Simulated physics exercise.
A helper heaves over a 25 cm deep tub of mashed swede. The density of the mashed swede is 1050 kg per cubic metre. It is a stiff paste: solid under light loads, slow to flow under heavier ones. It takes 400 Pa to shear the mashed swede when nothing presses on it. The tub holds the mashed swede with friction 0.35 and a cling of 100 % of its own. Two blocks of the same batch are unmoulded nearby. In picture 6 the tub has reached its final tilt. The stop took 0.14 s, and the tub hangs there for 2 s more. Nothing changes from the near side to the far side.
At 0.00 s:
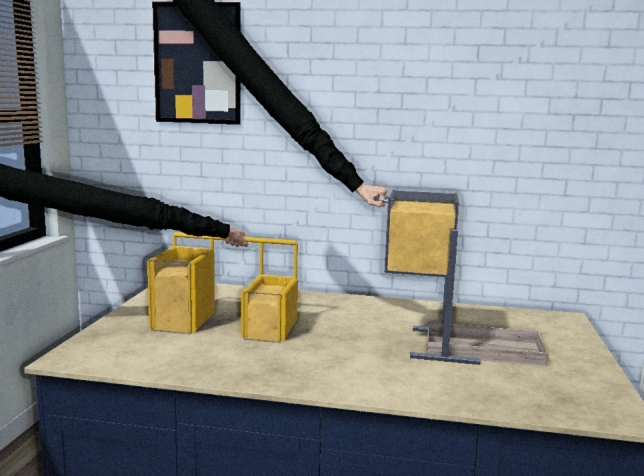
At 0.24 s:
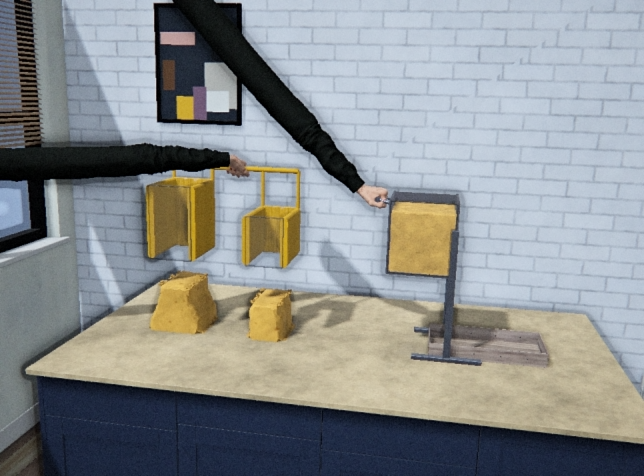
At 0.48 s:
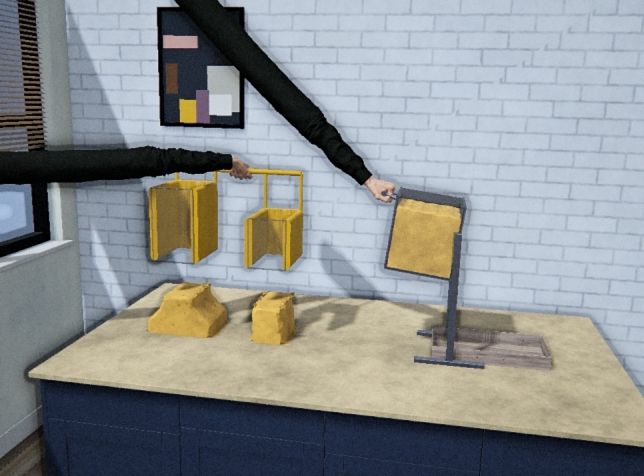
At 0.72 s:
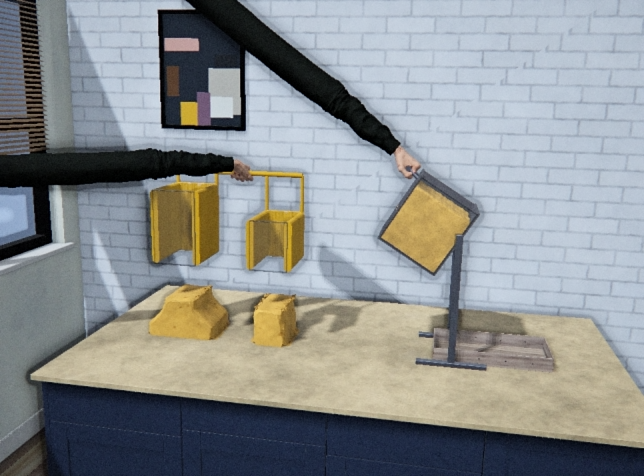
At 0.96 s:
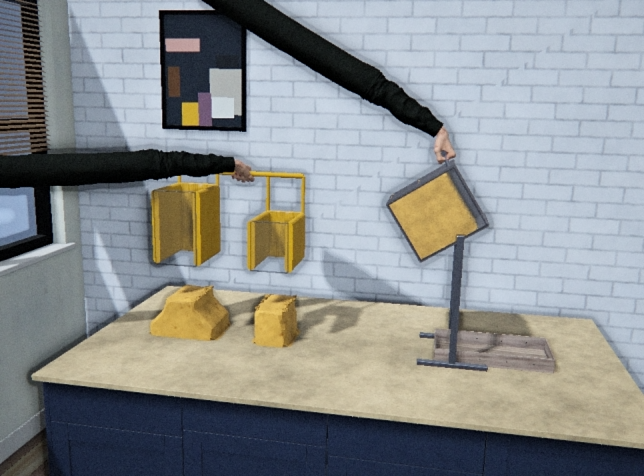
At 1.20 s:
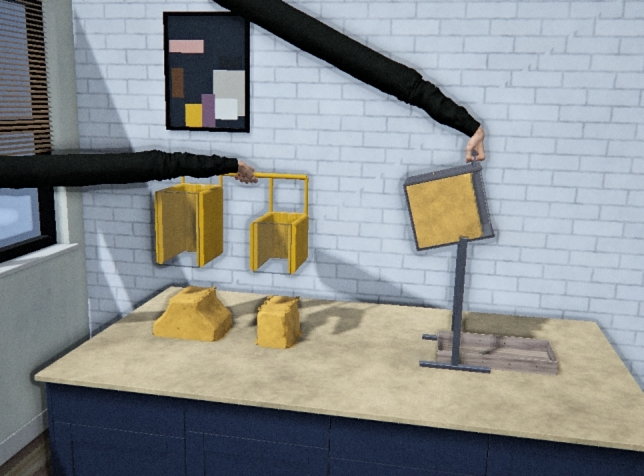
On a kitchen counter, one hand lifted two yellow moulds off soft yellow blocks, which slumped, the left one more, and then another hand steadily tilted a framed tub of yellow mash on a stand.
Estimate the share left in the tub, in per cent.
It comes to some 100 %.
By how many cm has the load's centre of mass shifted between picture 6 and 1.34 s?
Some 0 cm.
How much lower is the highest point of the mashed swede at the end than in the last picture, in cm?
Roughly 0 cm.
After 1.34 s, the tub is at 75 degrees and holds 100 %.
After 1.51 s, the tub is at 75 degrees and holds 100 %.
After 1.68 s, the tub is at 75 degrees and holds 100 %.
After 1.85 s, the tub is at 75 degrees and holds 100 %.
After 3.20 s, the tub is at 75 degrees and holds 100 %.
